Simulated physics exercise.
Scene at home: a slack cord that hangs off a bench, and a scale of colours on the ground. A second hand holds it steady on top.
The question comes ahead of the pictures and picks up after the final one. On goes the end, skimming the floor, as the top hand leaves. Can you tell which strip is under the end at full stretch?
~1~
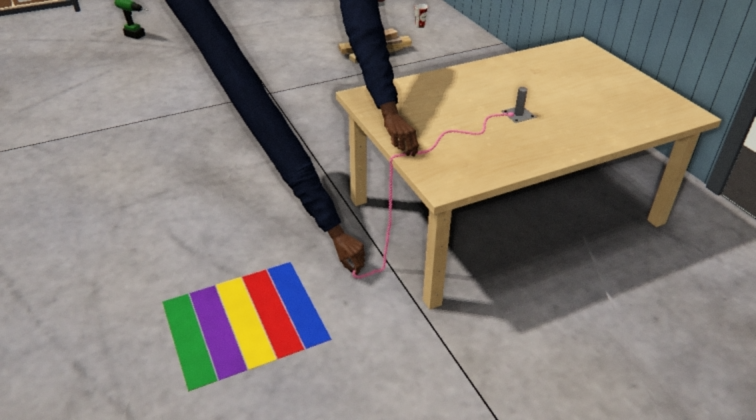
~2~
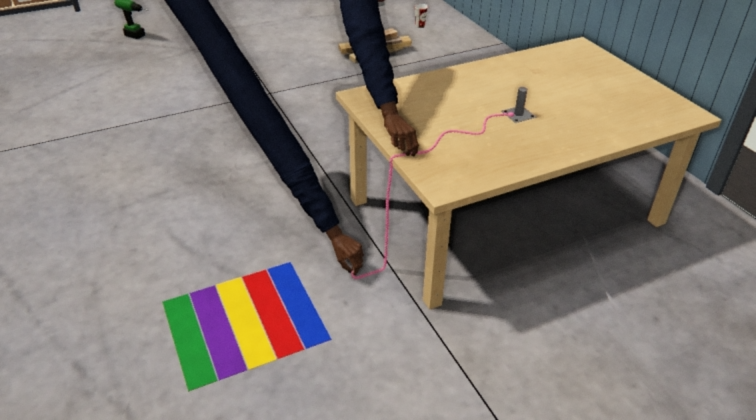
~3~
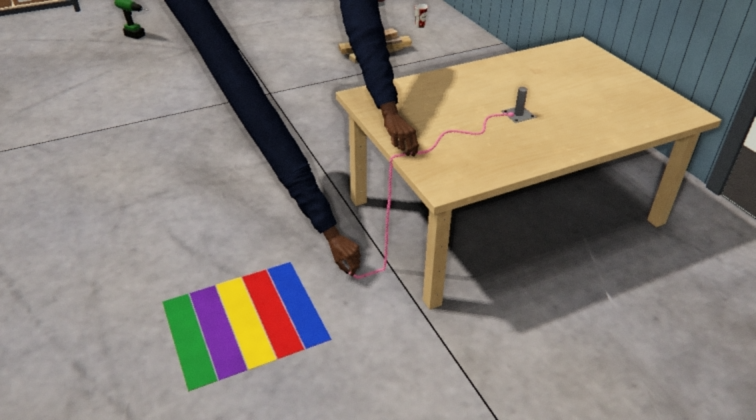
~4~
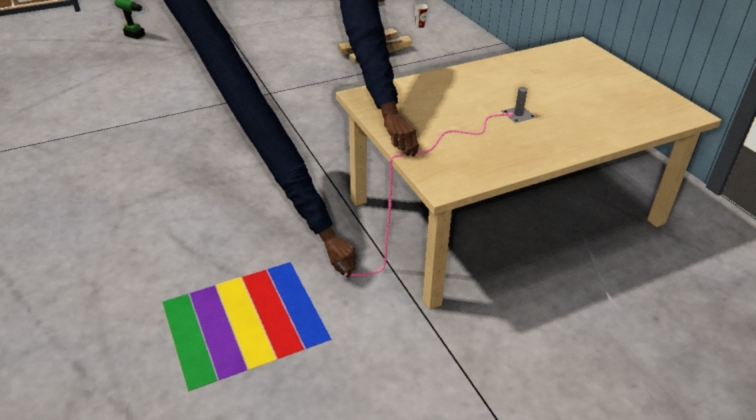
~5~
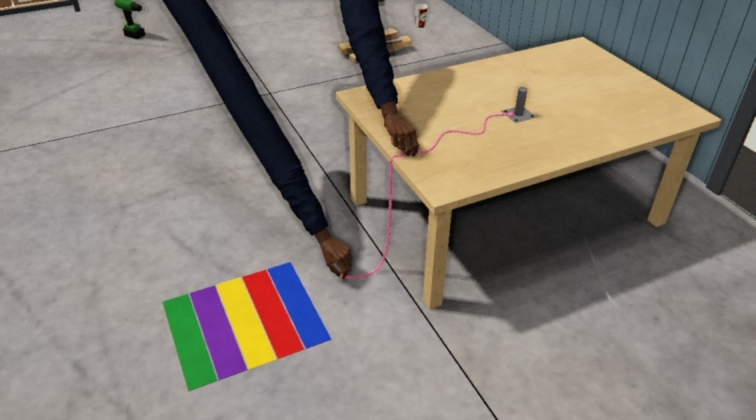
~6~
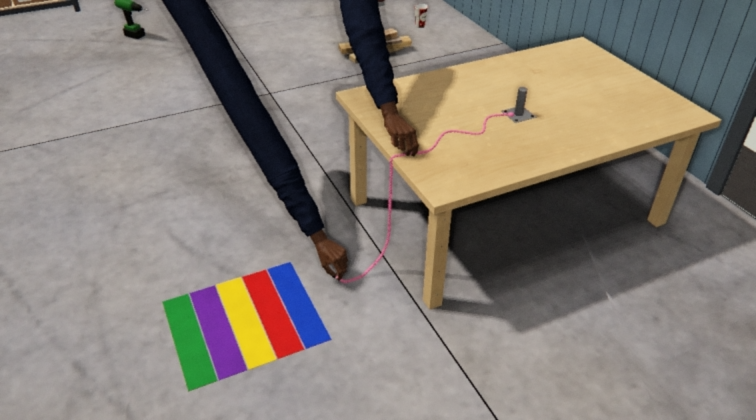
Yes, the yellow one.
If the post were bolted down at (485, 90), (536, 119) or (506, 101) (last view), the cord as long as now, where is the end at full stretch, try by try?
Places per try: (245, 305); (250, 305); (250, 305).
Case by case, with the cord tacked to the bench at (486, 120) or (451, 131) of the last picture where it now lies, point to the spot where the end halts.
Try one gives about (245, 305); try two, about (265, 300).
A little later, end near (285, 294); over blue.
Next, end near (257, 303); over red.
When it is tight, end near (240, 309); over yellow. It gets as far as the yellow strip.
